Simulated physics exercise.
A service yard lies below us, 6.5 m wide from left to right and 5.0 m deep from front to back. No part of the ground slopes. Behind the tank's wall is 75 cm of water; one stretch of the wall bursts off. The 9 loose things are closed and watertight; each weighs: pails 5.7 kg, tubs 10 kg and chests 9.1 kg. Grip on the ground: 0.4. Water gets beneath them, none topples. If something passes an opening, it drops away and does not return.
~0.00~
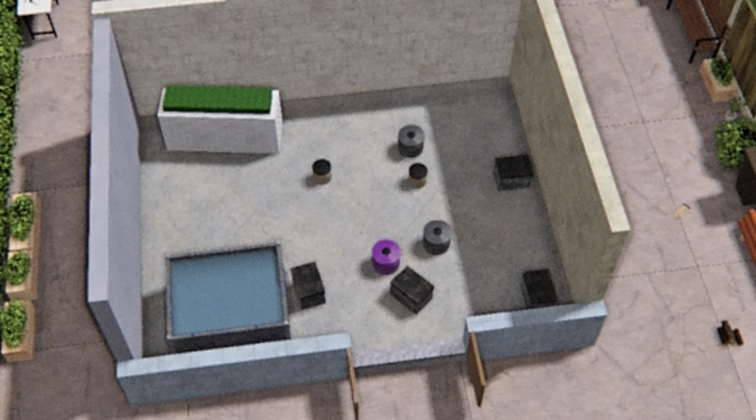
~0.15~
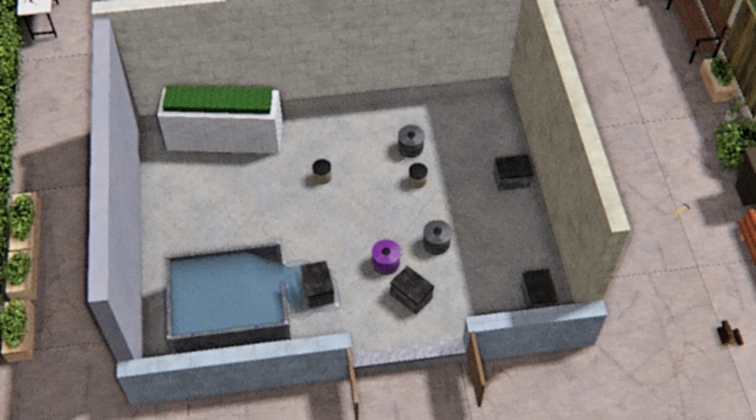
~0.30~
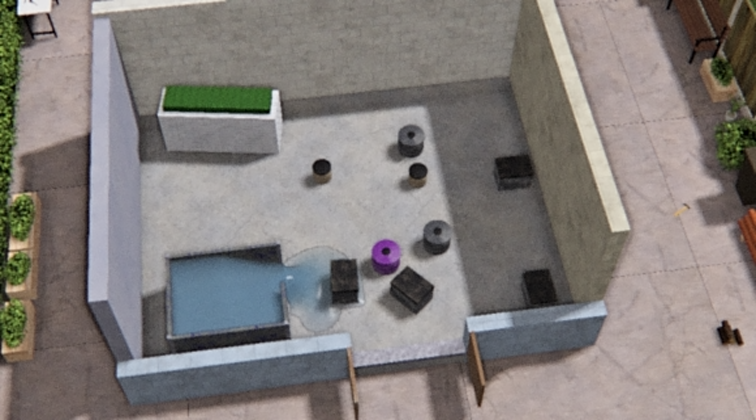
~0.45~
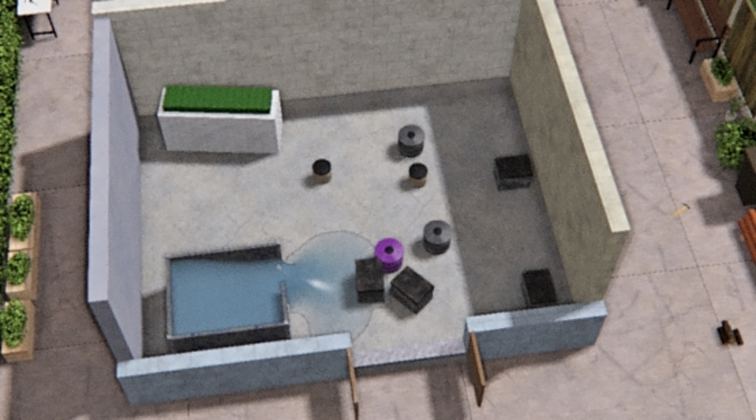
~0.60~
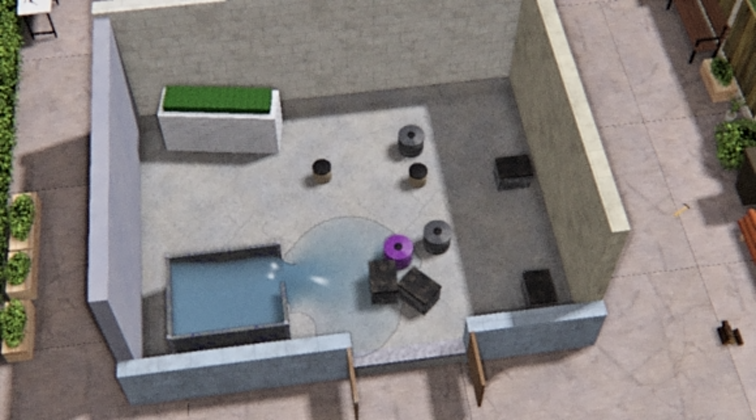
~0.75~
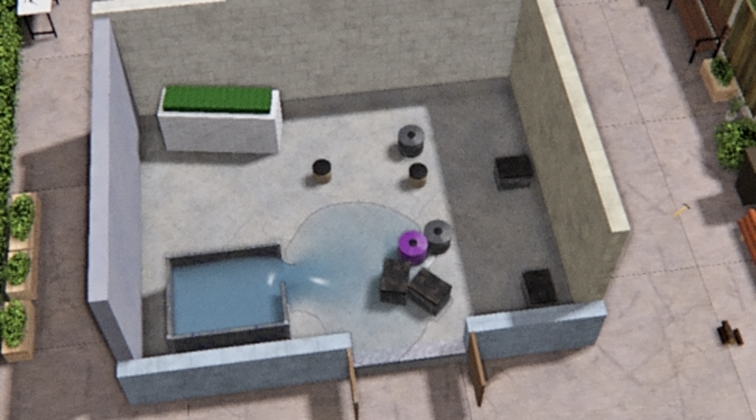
In the video, water bursts from the right side of a tank in a walled yard and spreads across the ground, pushing a dark chest rightward; then a purple tub and another dark chest shift to the right too.
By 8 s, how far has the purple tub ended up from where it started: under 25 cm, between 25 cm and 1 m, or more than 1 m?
It is set to wind up a long distance off.
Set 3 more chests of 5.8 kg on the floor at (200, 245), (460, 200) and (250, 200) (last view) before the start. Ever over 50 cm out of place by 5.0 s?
Within it, beyond it, within it.
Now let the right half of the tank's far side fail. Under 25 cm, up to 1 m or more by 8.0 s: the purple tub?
Then the purple tub stays put.
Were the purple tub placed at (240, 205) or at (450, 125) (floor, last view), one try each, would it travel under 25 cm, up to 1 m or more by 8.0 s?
Respectively: It rests almost unmoved; it is shoved a long way.
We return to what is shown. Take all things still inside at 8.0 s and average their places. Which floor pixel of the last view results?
(390, 152).
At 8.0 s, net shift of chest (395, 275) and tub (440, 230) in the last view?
250 cm and 200 cm, respectively.
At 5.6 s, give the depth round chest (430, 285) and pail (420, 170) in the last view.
Some 8 cm at the first, some 12 cm at the second.
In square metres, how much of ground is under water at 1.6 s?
Some 16 m2 of it.
After 1.6 s the purple tub is near (491, 237), 1.7 m from its start, aground; 0 of 9 are out; 1 afloat.
After 3.6 s the purple tub is near (536, 214), 2.4 m from its start, afloat; 0 of 9 are out; 5 afloat.
After 5.6 s the purple tub is near (528, 175), 2.7 m from its start, afloat; 0 of 9 are out; 7 afloat.
After 8.0 s the purple tub is near (512, 142), 3.0 m from its start, afloat; 0 of 9 are out; 6 afloat.
